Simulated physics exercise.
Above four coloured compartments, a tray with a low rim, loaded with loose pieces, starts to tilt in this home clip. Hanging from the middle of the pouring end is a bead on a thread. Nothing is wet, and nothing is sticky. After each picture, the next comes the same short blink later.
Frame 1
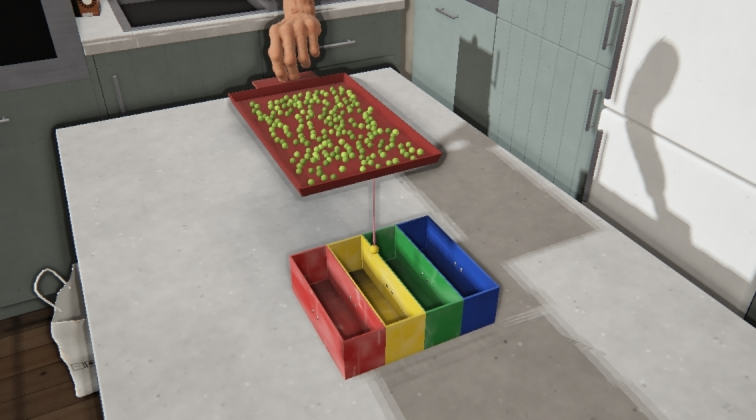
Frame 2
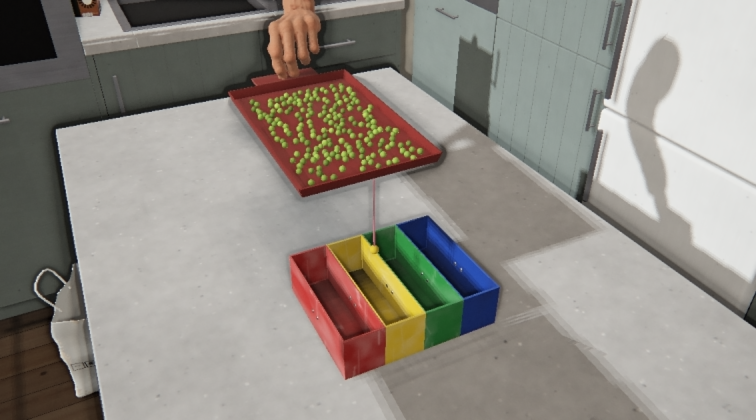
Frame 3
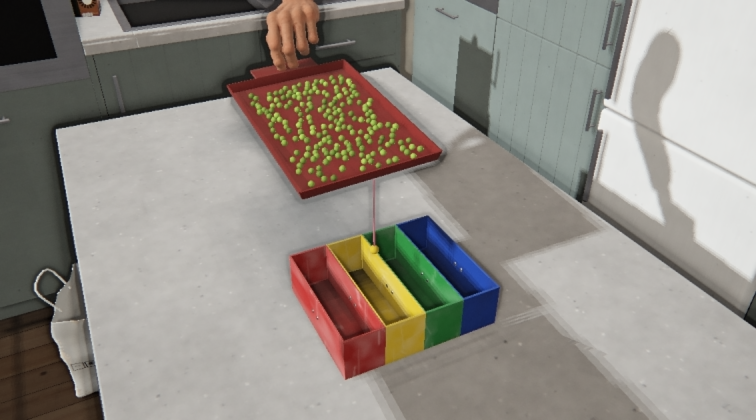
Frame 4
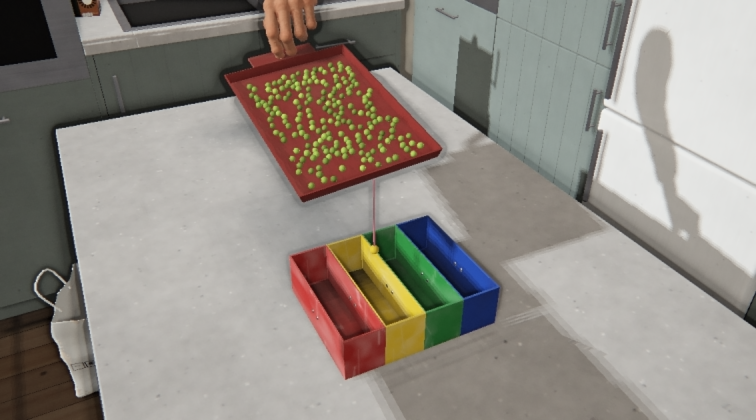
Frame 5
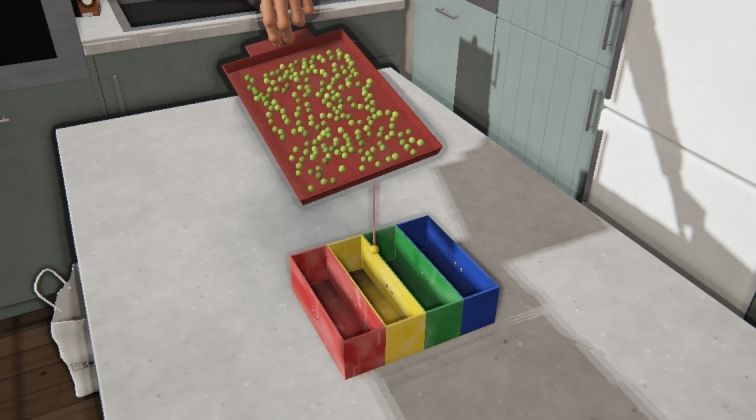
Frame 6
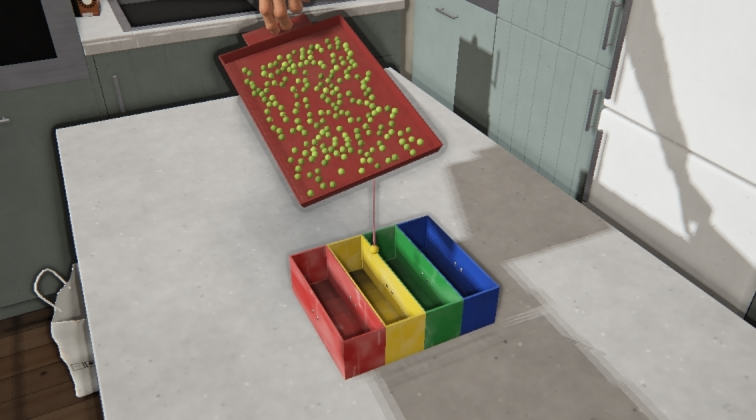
A hand at the top grips the handle of a red tray in a home kitchen, seen from above at an angle that stays fixed. Green pea-like pieces cover the tray, a bead hangs below its near edge, and red, yellow, green and blue compartments sit on the pale counter. The hand raises the tray's far end, tilting it gradually toward the near left corner.
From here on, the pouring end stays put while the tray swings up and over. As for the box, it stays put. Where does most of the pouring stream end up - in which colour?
In the red one.
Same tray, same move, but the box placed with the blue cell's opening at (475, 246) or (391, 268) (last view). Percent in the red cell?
First try: Roughly 0 per cent; second try: Roughly 10 per cent.
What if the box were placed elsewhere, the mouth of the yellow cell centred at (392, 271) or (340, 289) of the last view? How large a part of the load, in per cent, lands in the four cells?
You'd get 10 per cent first and 100 per cent second.
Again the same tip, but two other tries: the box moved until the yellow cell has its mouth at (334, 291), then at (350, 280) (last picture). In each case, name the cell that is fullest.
The yellow one, then the red cell.
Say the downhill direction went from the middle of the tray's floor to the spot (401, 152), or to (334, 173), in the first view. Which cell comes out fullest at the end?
Try 1 - the cell in blue / try 2 - that red cell.
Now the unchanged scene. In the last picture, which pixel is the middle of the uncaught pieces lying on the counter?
I'd put the middle at roughly (281, 345).
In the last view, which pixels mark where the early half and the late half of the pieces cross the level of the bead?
The opening half passes (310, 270), the closing half (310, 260).
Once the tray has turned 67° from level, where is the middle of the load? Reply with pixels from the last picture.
Around (312, 194).
Shortly afterwards, tray tipped steeply; the bulk on the tray; a little in the red cell; only a few in the yellow cell; near a quarter falling or outside the box.
Next, tray tipped past a quarter turn; only a few on the tray; near two thirds in the red cell; only a few in the yellow cell; near a third falling or outside the box.
Some moments later, tray tipped past a quarter turn; near two thirds in the red cell; only a few in the yellow cell; near a third falling or outside the box.
In the end, tray tipped past a quarter turn; near two thirds in the red cell; only a few in the yellow cell; none at all in the green cell; none at all in the blue cell; near a third outside the box.
